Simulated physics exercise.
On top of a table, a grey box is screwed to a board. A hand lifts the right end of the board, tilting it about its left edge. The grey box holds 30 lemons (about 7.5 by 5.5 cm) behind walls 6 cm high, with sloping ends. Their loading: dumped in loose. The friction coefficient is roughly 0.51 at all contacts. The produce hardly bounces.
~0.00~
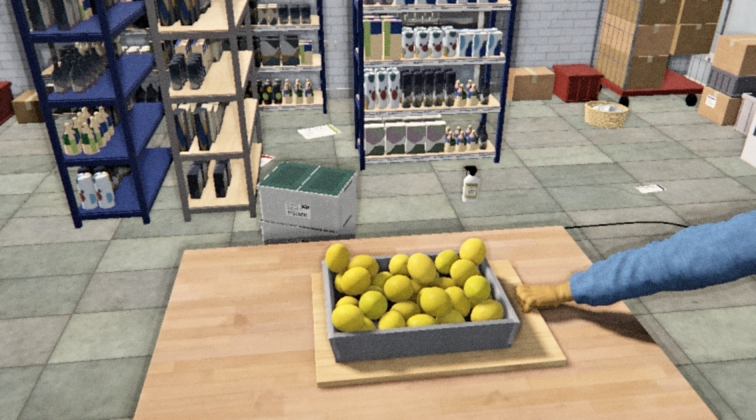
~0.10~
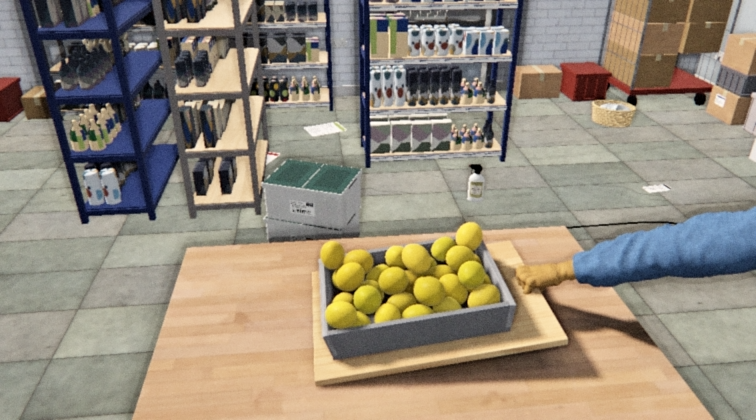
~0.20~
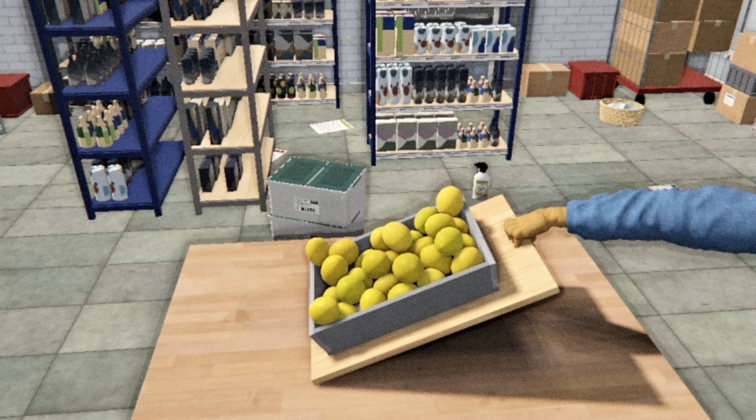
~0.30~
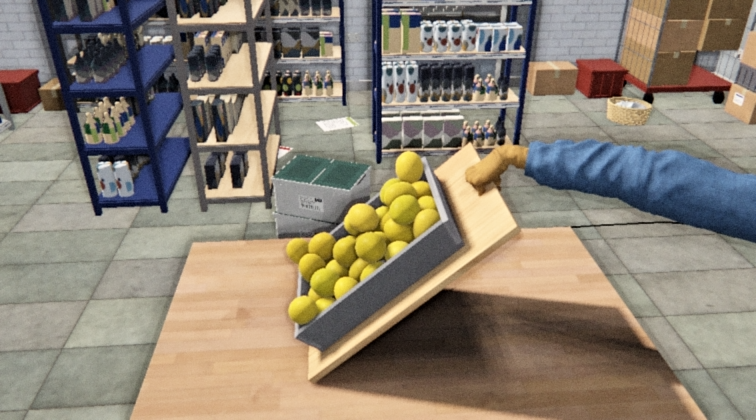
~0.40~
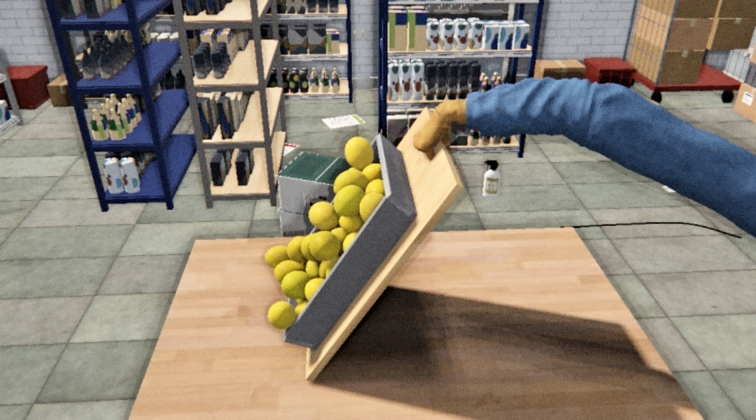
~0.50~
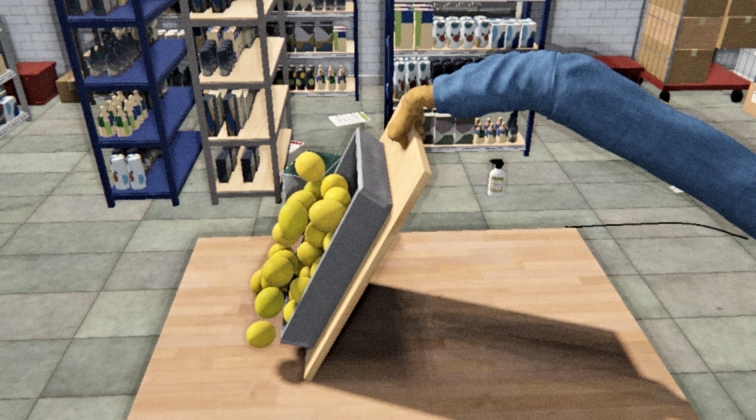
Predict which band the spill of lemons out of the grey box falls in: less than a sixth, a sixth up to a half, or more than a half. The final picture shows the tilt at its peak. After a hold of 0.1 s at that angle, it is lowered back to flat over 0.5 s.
It will most likely let go of most of them.
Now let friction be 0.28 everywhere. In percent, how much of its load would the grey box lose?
Then the grey box sheds 60 per cent of its load.
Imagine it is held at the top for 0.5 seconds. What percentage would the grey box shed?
Grey box: 70%.
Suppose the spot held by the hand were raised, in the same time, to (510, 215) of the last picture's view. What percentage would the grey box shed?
In that case the grey box sheds 10 per cent.
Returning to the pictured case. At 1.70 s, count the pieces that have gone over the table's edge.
I'd estimate some 10 by that time.
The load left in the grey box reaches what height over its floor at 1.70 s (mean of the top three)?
That is close to 7 centimetres.
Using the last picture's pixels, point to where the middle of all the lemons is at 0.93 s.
Centred roughly at (246, 314).
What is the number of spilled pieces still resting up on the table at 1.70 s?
About 10 of them.
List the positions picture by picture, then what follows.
In the first picture (each is followed by its nearest rim corner in this view; the camera moves round a little), grey box, (334, 335); 0° from level; none out.
In the second picture, grey box, (328, 333); 7° from level.
In the third picture, grey box, (314, 331); 23° from level.
In the fourth picture, grey box, (298, 332); 41° from level.
In the fifth picture, grey box, (286, 336); 57° from level.
In the sixth picture, grey box, (281, 337); 64° from level; 2 out, the lowest lemon at (264, 281).
After 0.69 s, tilt 59°; grey box 17 in, 13 out.
After 0.93 s, tilt 17°; grey box 10 in, 20 out.
After 1.27 s, tilt 0°; grey box 10 in, 20 out.
Outcome (at 1.70 s), grey box 10 in, 20 out. Asked share, 20 of 30, 67 per cent.
